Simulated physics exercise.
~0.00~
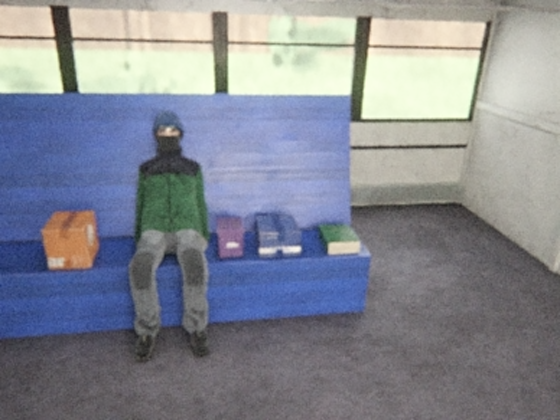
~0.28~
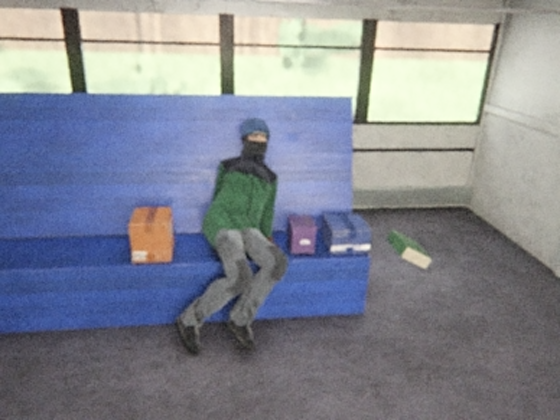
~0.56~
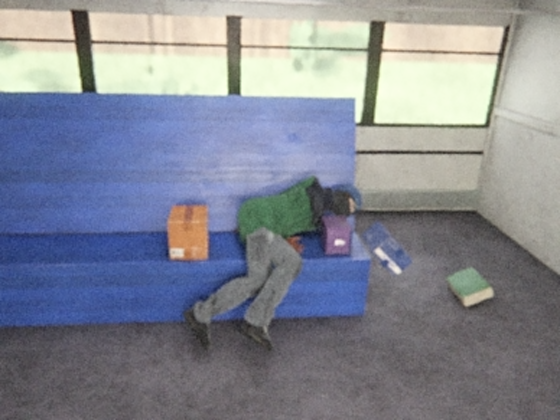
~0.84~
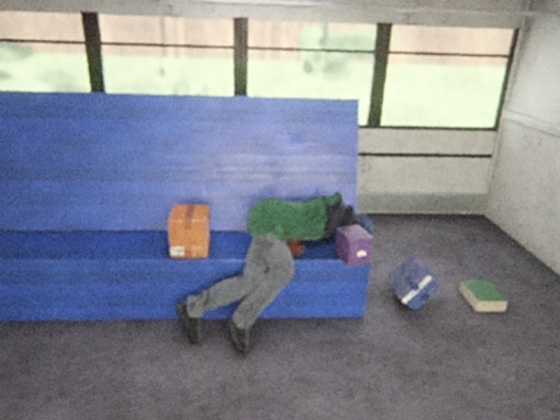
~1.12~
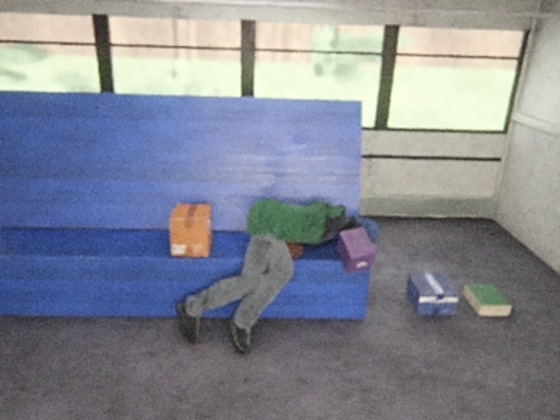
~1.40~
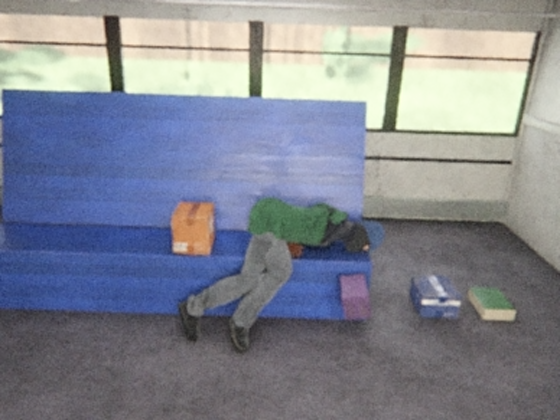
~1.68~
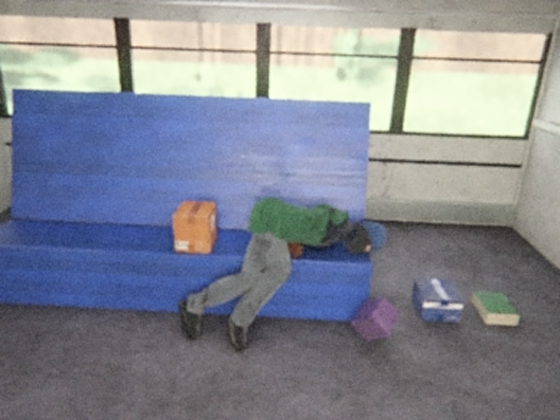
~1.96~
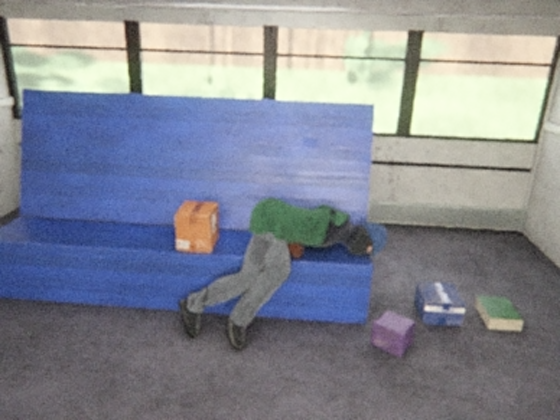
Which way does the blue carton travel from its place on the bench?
The blue carton moves to the right, going past the end of the bench and down onto the floor.
